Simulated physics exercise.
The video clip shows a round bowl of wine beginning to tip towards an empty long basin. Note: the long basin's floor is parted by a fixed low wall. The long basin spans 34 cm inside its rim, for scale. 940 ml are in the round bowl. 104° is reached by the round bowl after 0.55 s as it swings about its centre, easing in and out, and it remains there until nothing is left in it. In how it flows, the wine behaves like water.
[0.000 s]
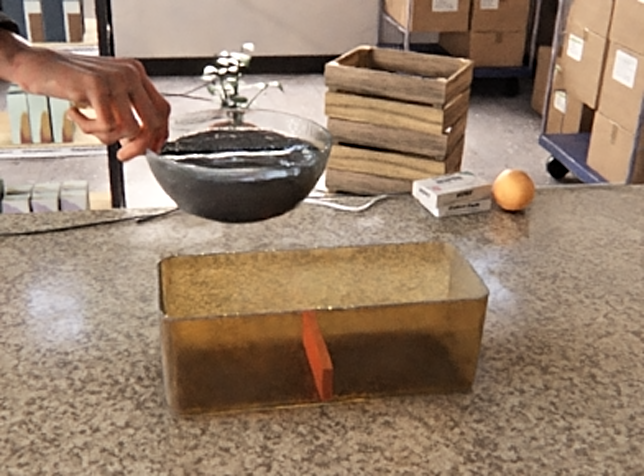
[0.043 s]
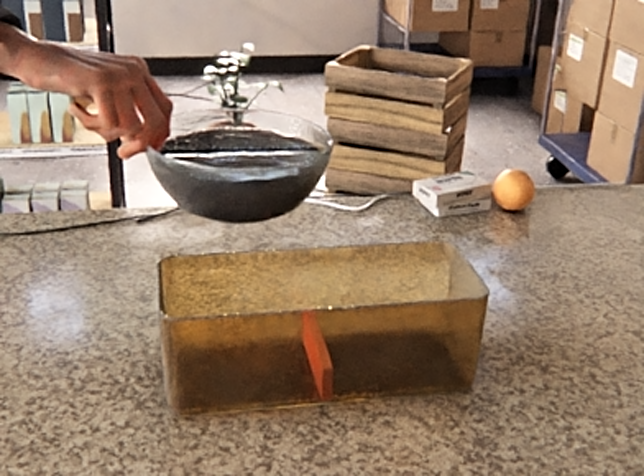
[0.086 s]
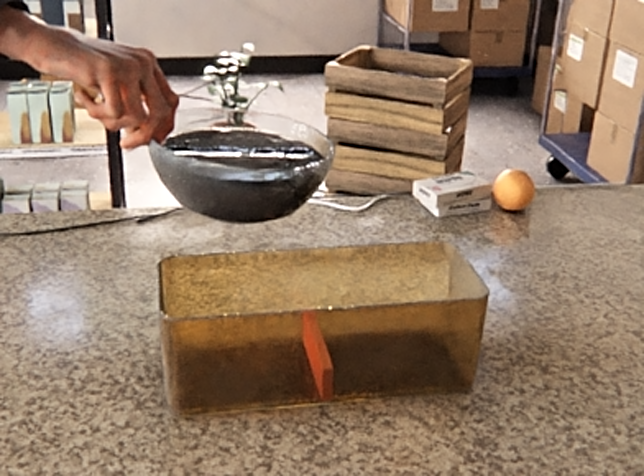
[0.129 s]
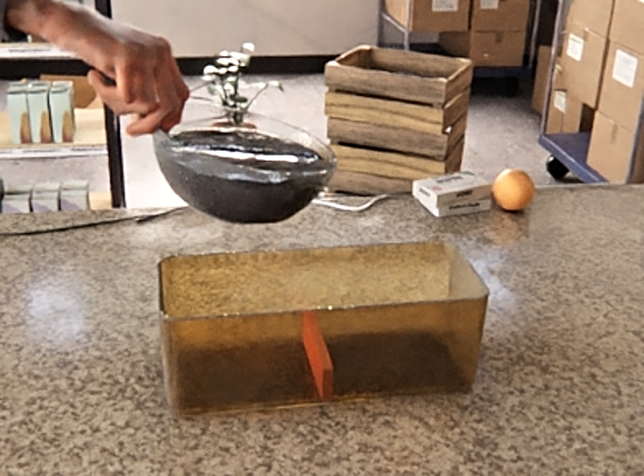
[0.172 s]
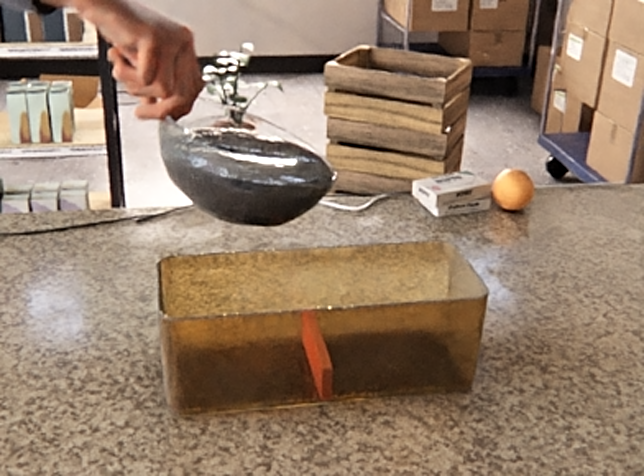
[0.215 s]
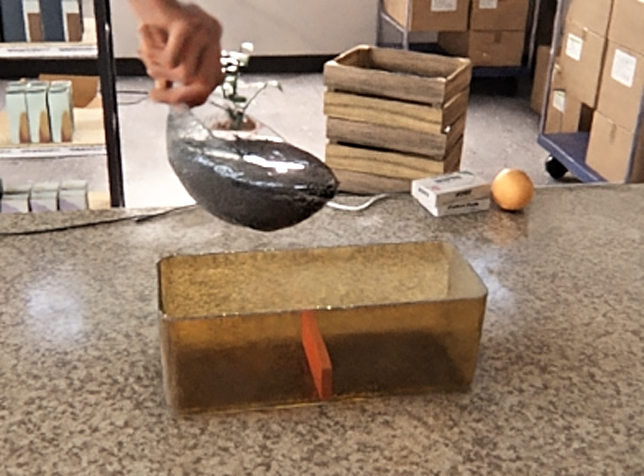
A glass bowl of dark liquid tilts steadily rightward in a hand above a long basin.
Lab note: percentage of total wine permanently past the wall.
Approx. 55 %.
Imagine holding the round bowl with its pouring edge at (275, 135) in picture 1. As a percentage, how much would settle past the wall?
Then I'd expect something near 40 per cent.
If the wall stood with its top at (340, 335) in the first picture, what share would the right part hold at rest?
Roughly 50 %.
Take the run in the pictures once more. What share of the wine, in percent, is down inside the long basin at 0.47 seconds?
Around 60%.
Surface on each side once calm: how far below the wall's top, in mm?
Left 26 mm, right 18 mm.
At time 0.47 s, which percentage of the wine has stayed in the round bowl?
About 7 per cent.
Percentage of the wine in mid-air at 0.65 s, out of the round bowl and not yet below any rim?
20 in a hundred, give or take.
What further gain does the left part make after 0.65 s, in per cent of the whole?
Close to 20% of the whole.
By 0.47 s the tilt is 98° and 7 per cent is still to pour, 1 is left of the wall and 60 right of it.
By 0.65 s the tilt is 104° and 0 per cent is still to pour, 16 is left of the wall and 57 right of it.
By 0.84 s the tilt is 104° and 0 per cent is still to pour, 19 is left of the wall and 69 right of it.
By 1.05 s the tilt is 104° and 0 per cent is still to pour, 33 is left of the wall and 58 right of it.
At rest 35 per cent lies left of the wall, 55 right of it and 10 outside.
